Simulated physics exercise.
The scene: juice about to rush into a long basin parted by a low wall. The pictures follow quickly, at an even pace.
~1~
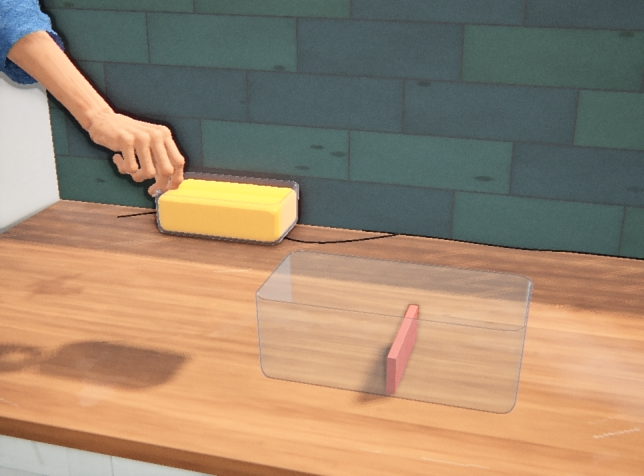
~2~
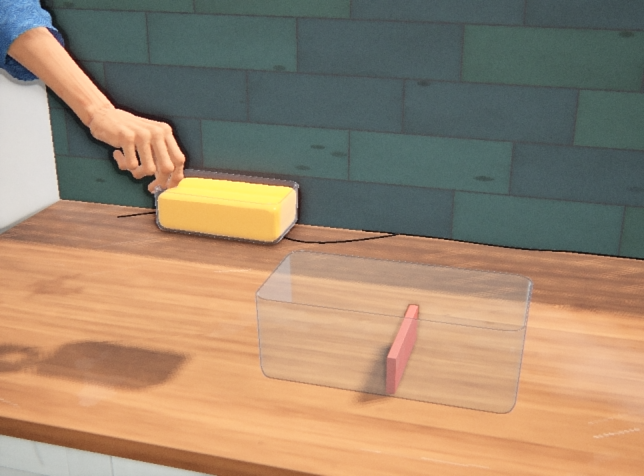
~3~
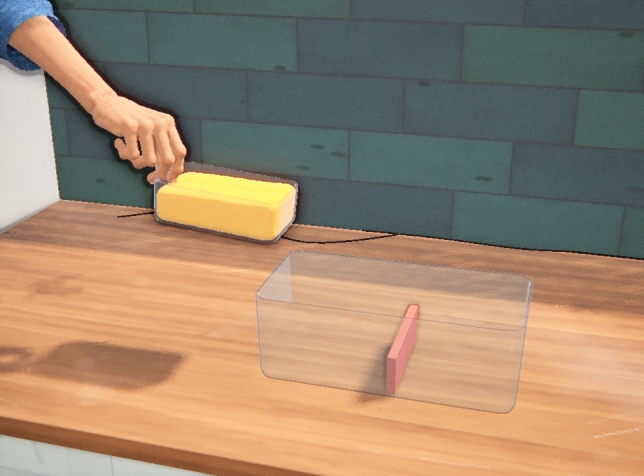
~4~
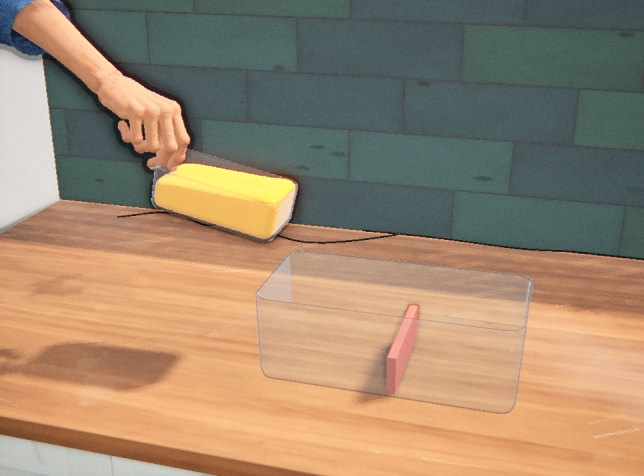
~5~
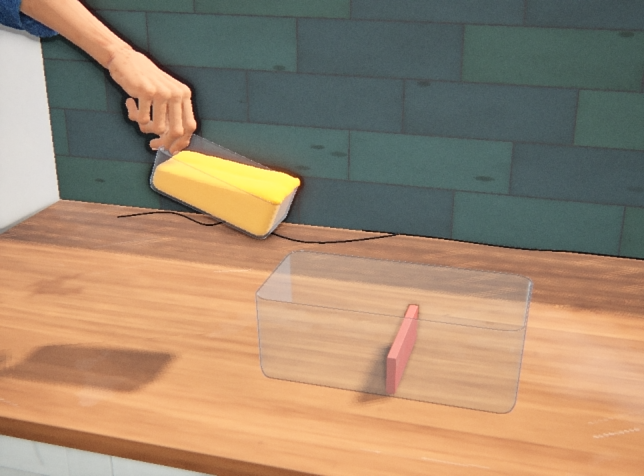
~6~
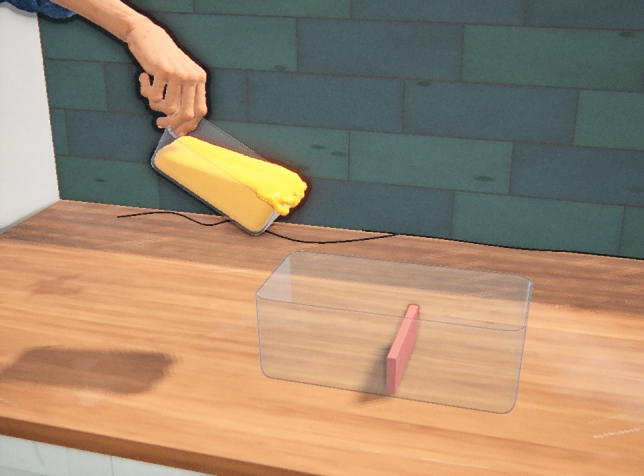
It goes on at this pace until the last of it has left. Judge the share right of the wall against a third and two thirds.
The share right of the wall is less than a third.
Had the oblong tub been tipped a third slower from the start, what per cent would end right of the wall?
Near 10 %.
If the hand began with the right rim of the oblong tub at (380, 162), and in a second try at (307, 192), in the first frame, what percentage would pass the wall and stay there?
Near 60 % and 55 %.
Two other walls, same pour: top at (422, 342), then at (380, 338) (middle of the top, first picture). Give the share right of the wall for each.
The first gives 15 %, the second 60 %.
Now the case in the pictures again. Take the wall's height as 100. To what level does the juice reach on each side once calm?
The left part 40 per cent, the right part 10.
A moment on, the oblong tub is tipped on its side and 20 per cent is still to pour, 19 is left of the wall and 0 right of it.
Next, the oblong tub is tipped on its side and 2 per cent is still to pour, 70 is left of the wall and 20 right of it.
Then the oblong tub is tipped on its side and 0 per cent is still to pour, 74 is left of the wall and 18 right of it.
Later the oblong tub is tipped on its side and 0 per cent is still to pour, 76 is left of the wall and 19 right of it.
At rest 76 per cent lies left of the wall, 20 right of it and 4 outside.
